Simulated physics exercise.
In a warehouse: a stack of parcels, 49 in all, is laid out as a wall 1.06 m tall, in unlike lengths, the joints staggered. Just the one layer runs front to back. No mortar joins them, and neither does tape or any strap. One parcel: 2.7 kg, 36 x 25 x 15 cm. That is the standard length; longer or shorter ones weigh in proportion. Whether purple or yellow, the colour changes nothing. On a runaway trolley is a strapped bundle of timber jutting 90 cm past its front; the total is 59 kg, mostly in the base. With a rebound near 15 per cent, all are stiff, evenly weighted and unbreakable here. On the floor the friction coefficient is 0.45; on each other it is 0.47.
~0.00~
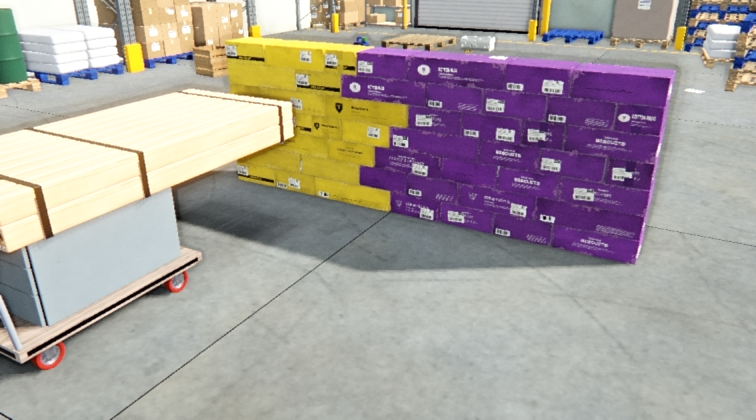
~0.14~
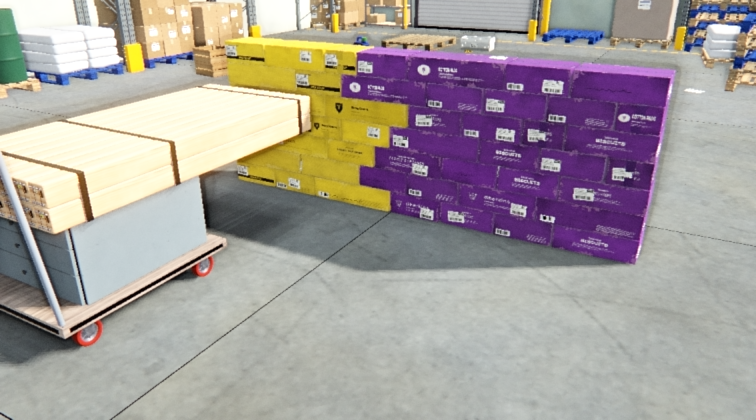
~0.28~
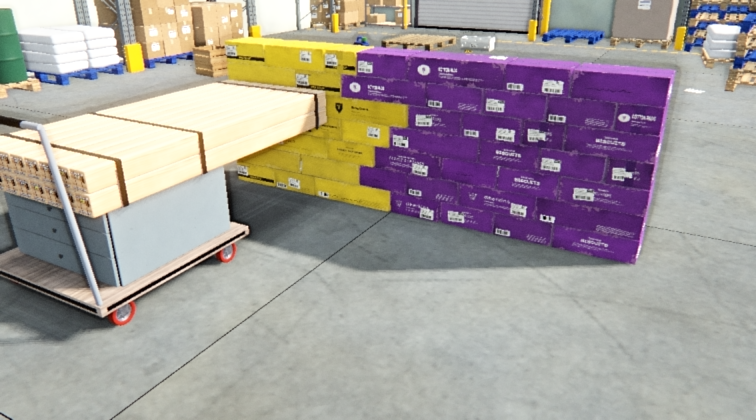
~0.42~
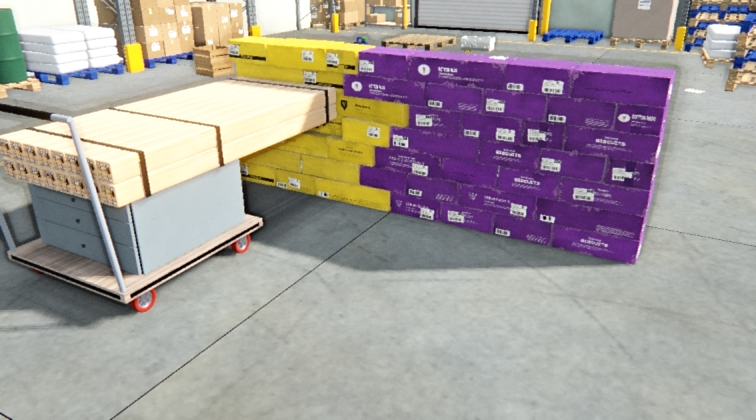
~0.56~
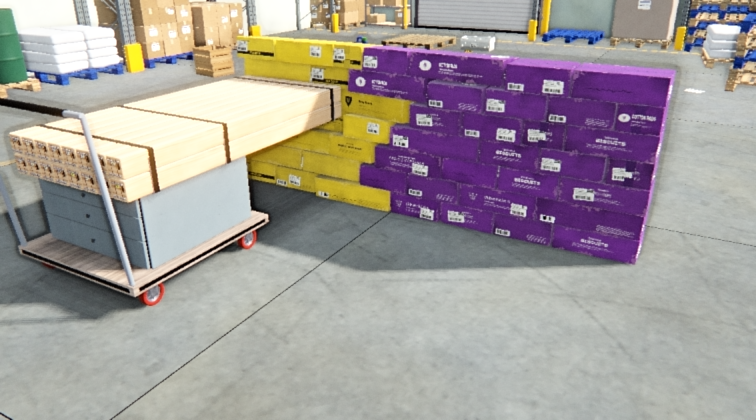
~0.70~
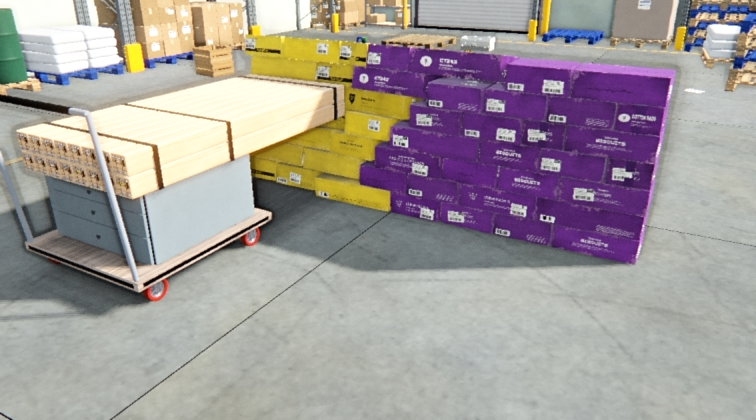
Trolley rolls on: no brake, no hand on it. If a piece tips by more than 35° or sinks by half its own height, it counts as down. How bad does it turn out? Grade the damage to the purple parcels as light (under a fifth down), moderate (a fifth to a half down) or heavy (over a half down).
Light.
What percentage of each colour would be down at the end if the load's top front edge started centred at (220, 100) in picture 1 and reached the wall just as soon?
Down at the end: Yellow 80 per cent, purple 10 per cent.
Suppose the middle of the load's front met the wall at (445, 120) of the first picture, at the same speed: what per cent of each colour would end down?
Then yellow ends 0 per cent down and purple 0 per cent.
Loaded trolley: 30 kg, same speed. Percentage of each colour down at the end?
You'd get yellow 0 and purple 0 percent.
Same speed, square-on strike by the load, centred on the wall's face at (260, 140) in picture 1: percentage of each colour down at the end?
In that case, yellow 0 and purple 0 in a hundred end down.
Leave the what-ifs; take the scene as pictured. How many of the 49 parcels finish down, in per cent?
Near enough 45 per cent of them, I reckon.
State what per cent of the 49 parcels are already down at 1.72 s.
45 per cent.
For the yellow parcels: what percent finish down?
Of the yellow ones, 100 in a hundred finish down.
Around 1.04 s, load 28 cm past the wall's line, still rolling; none of the 29 purple parcels down (0 of 49 in all colours); top purple parcel unmoved; top yellow parcel tipped 23°.
Around 1.34 s, load 33 cm past the wall's line, still rolling; 2 of the 29 purple parcels down (21 of 49 in all colours); top purple parcel unmoved; top yellow parcel tipped 49°, 27 cm lower.
Around 1.72 s, load 38 cm past the wall's line, still rolling; 3 of the 29 purple parcels down (22 of 49 in all colours); top purple parcel unmoved; top yellow parcel on its side.
Finally (3.4 s), load 40 cm past the wall's line, stopped; 3 of the 29 purple parcels down (22 of 49 in all colours); top purple parcel unmoved; top yellow parcel on its side. That is 10 per cent. Seen by the last camera, middles, top purple parcel near (622, 84), top yellow parcel near (459, 121).
